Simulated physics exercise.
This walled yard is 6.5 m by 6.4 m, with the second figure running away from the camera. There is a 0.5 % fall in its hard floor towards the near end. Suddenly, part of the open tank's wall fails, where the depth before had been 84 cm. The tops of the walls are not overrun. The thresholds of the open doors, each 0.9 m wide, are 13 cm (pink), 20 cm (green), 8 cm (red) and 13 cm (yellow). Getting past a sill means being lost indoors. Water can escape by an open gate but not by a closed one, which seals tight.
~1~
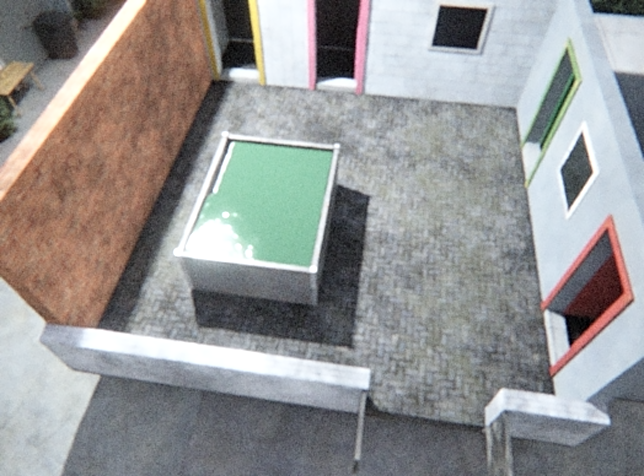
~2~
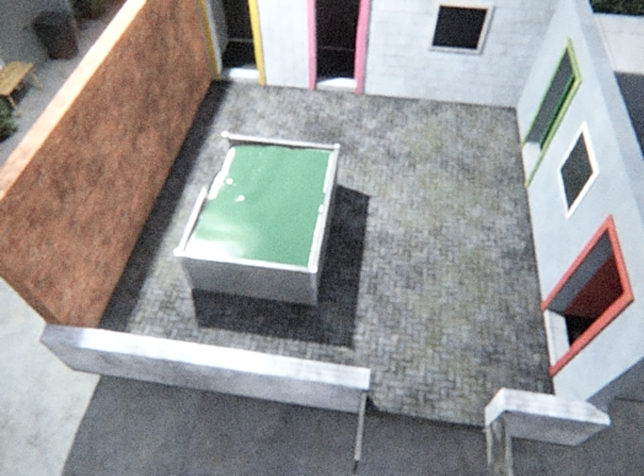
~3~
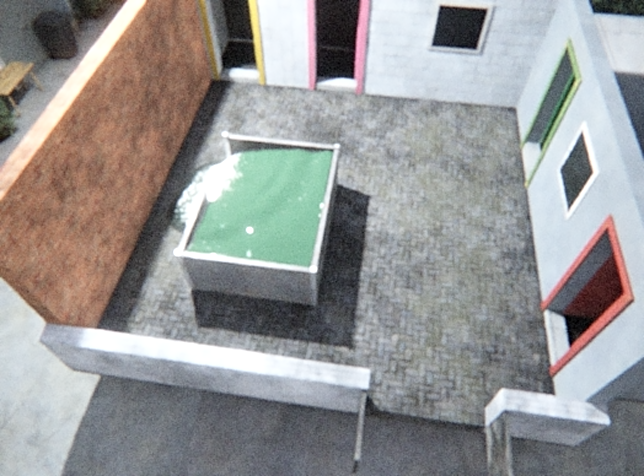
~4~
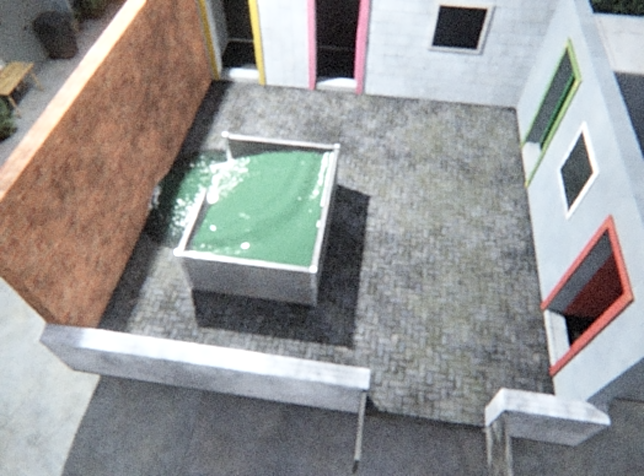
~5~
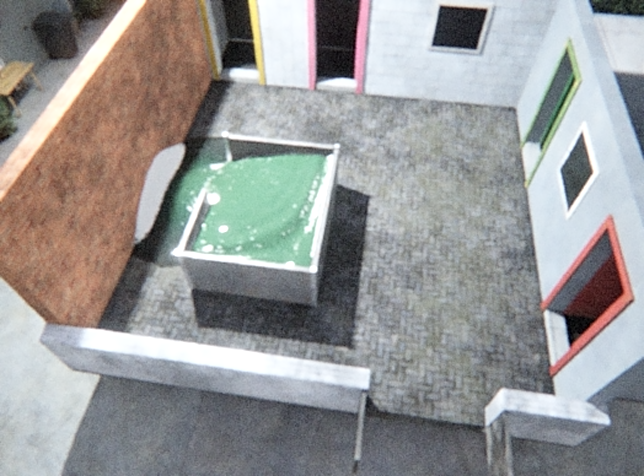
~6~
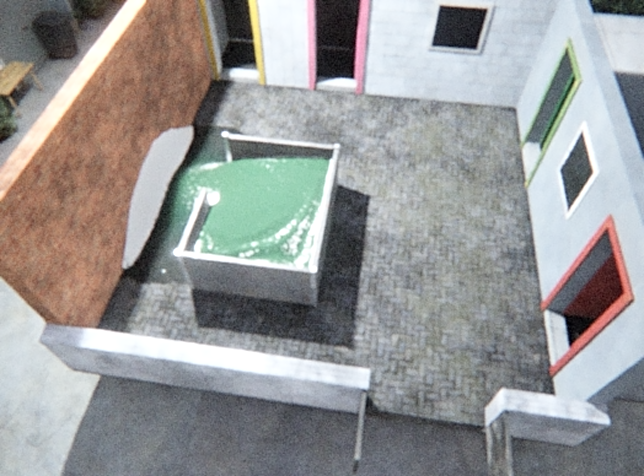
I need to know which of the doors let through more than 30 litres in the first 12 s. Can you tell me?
Pink door: Within the allowance; green door: Within the allowance; red door: Beyond the allowance; yellow door: Beyond the allowance.
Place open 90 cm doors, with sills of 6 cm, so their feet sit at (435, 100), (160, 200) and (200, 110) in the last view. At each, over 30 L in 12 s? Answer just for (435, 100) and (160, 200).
In the order given, lower then higher.
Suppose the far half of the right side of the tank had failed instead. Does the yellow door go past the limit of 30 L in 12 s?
Well, at yellow it would be too little.
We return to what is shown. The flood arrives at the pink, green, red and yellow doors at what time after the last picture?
So pink at 1.4 s, green at 3.8 s, red at 3.4 s, and yellow at 0.6 s.
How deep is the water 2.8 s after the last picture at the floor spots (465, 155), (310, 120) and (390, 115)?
Roughly 0, 2 and 5 cm, in turn.
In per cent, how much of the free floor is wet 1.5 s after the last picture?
Covered: Roughly 30 %.
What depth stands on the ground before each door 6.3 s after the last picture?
You'd see pink at 7 cm, green at 10 cm, red at 12 cm and yellow at 15 cm.
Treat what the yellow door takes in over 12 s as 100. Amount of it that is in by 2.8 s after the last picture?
75 percent or so by then.
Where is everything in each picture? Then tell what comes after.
In the first frame, still water, 84 cm deep, in the open tank at (265, 199).
In the second frame, water pours out at (223, 189) and has run 0.7 m, to a hidden place; typically 10 cm deep outside, 84 cm at the open tank's back.
In the third frame, the front is at (174, 216), 0.9 m from the gap at (224, 189); 1.0 m2 of floor is under water; 84 cm left at the back of the open tank.
In the fourth frame, water pours out at (224, 190) and has run 1.4 m, to (145, 224); typically 12 cm deep outside, 81 cm at the open tank's back.
In the fifth frame, the front is at (134, 250), 1.8 m from the gap at (224, 190); 3.1 m2 of floor is under water; 73 cm left at the back of the open tank.
In the sixth frame, the front is at (191, 126), 2.1 m from the gap at (224, 190); 3.4 m2 of floor is under water; 72 cm left at the back of the open tank.
Then, 0.7 s after the last picture water covers 20 % of the floor and is deepest (61 cm) near (165, 183); pink door not reached, green door not reached, red door not reached, yellow door 12 cm at the sill, 0 L in.
Then, 1.5 s after the last picture water covers 30 % of the floor and is deepest (46 cm) near (161, 190); pink door 4 cm at the sill, 0 L in, green door not reached, red door not reached, yellow door 37 cm at the sill, 127 L in.
Then, 2.8 s after the last picture water covers 55 % of the floor and is deepest (32 cm) near (171, 192); pink door 11 cm at the sill, 0 L in, green door not reached, red door not reached, yellow door 29 cm at the sill, 304 L in.
Then, 6.3 s after the last picture water covers 95 % of the floor and is deepest (17 cm) near (88, 349); pink door 7 cm at the sill, 0 L in, green door 10 cm at the sill, 0 L in, red door 12 cm at the sill, 49 L in, yellow door 15 cm at the sill, 414 L in.
Then, 11.3 s after the last picture water covers 100 % of the floor and is deepest (14 cm) near (324, 384); pink door 4 cm at the sill, 0 L in, green door 7 cm at the sill, 0 L in, red door 10 cm at the sill, 84 L in, yellow door 6 cm at the sill, 417 L in.
